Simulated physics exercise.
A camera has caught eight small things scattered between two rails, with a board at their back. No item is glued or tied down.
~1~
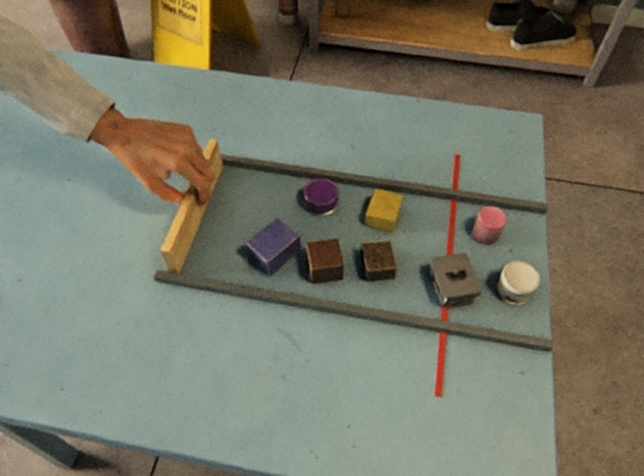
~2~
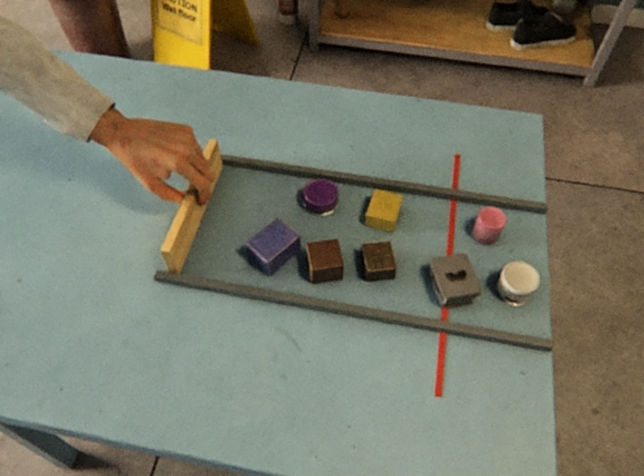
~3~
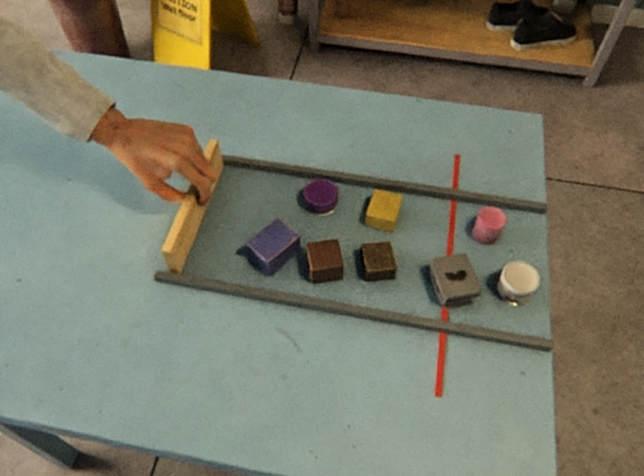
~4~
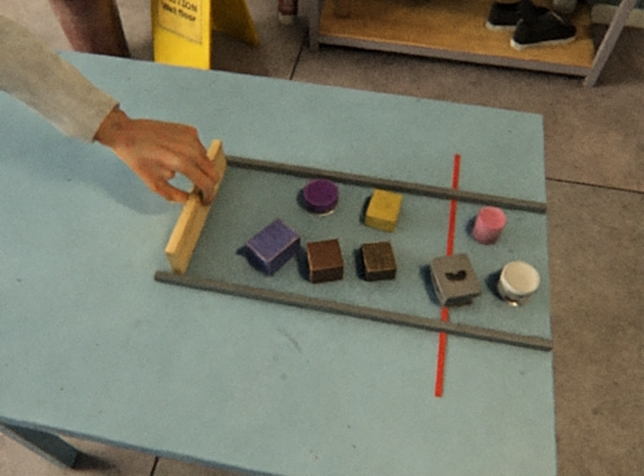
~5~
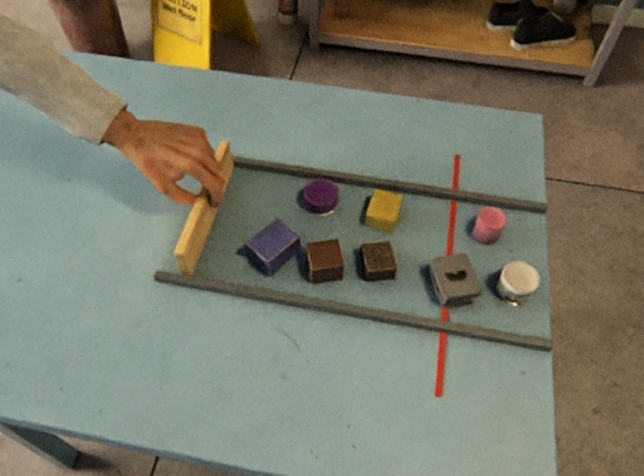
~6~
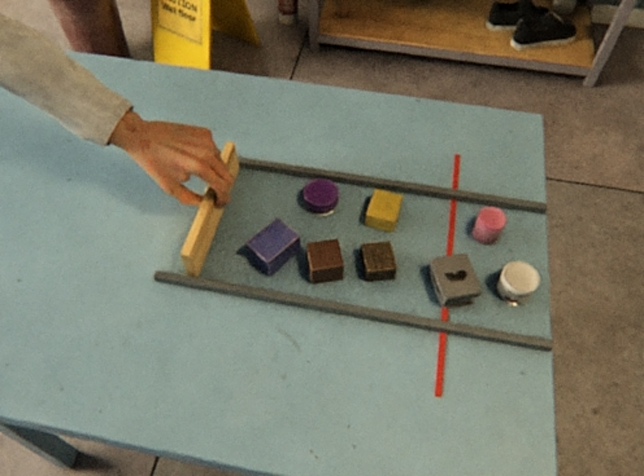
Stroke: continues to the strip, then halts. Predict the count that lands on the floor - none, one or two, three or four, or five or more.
A pair at most tumble, not none.
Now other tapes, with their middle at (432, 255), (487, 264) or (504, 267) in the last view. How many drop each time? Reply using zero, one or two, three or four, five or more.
In order, the falls would come to either one or two; 3 or 4; five or more.
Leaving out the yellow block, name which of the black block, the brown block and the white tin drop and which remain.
Well, the black block is still there, the brown block is still there, and the white tin winds up down.
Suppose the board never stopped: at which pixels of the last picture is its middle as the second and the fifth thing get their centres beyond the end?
About (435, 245), then (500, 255).
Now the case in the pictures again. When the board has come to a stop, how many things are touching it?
The count in contact is 2.
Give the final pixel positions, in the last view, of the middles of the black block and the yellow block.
The black block comes to rest close to (532, 286), while the yellow block rests close to (496, 242).
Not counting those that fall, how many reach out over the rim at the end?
Count: 0.
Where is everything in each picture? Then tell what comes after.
White tin (517, 284); pink tub (489, 226); grey case (453, 281); board (195, 204); tape (449, 258), in the first picture.
Pink tub (489, 226); board (195, 204), in the second picture.
Grey case (453, 281); brown block (325, 261), in the third picture.
White tin (517, 284); yellow block (384, 210), in the fourth picture.
Pink tub (489, 226); purple tin (321, 197), in the fifth picture.
White tin (517, 284); pink tub (489, 226); grey case (453, 281); board (213, 207); tape (449, 258), in the sixth picture.
Soon after, none off yet; white tin at rest near (517, 284); pink tub at rest near (489, 226); grey case at rest near (453, 281).
In the end, the number that fall off is one or two; gone, grey case and white tin.
